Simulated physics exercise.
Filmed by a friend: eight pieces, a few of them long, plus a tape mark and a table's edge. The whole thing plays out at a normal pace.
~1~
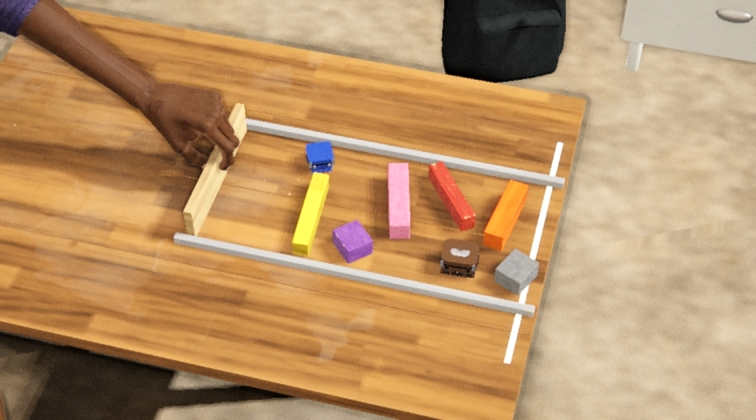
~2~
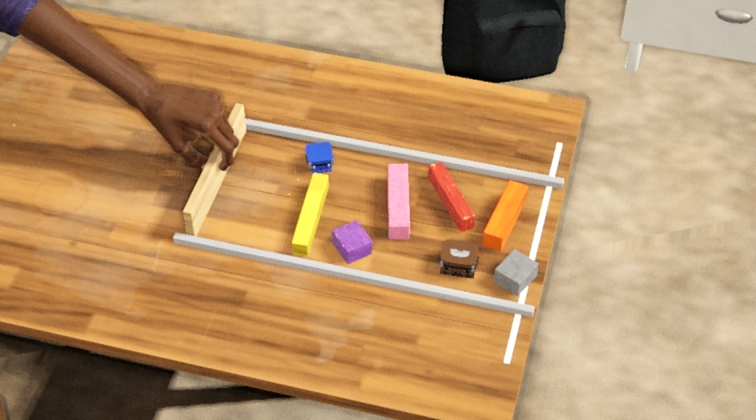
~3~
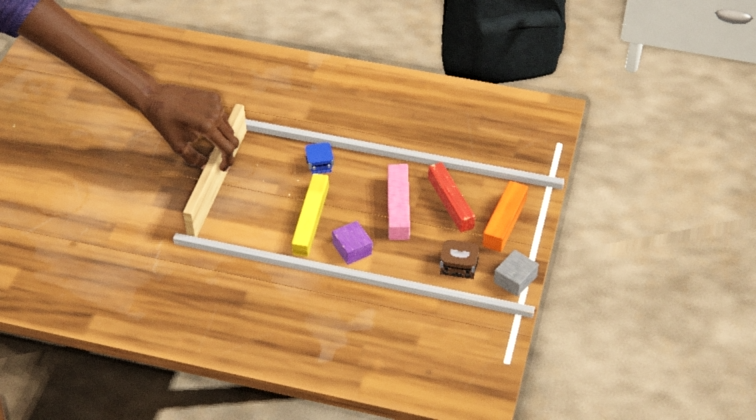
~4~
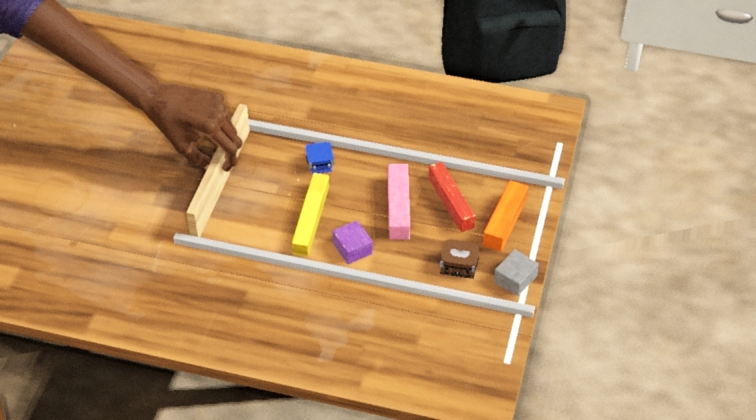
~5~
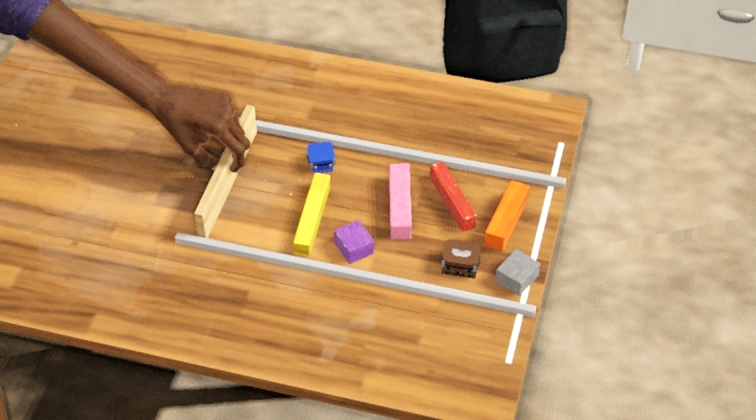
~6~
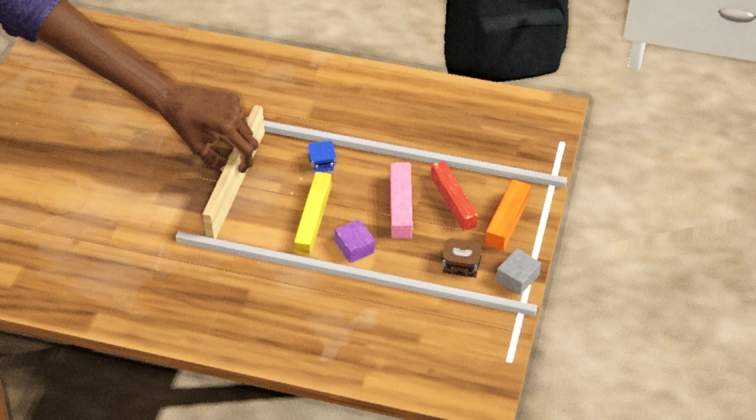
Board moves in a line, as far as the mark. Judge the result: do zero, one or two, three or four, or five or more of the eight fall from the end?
Five or more of them fall from the end.
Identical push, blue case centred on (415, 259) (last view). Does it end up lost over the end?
I reckon from there it drops down.
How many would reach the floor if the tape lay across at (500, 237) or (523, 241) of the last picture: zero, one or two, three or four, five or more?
First place: Either three or four; second place: Five or over.
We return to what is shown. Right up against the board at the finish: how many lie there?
The count in contact is 2.
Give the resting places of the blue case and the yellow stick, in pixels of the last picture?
In the last picture the blue case sits around (559, 206) and the yellow stick around (542, 259).
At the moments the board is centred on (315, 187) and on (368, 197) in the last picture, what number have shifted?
First 2, then 4.
Soon after, none off yet; grey block at rest near (519, 272); orange stick at rest near (508, 215); brown case at rest near (462, 258).
Then, none off yet; grey block moving near (526, 274); orange stick moving near (514, 216); brown case moved about its own width near (493, 268).
At rest, the number that fall off is five or more; fallen, purple block, pink bar, red bar, brown case, orange stick and grey block.
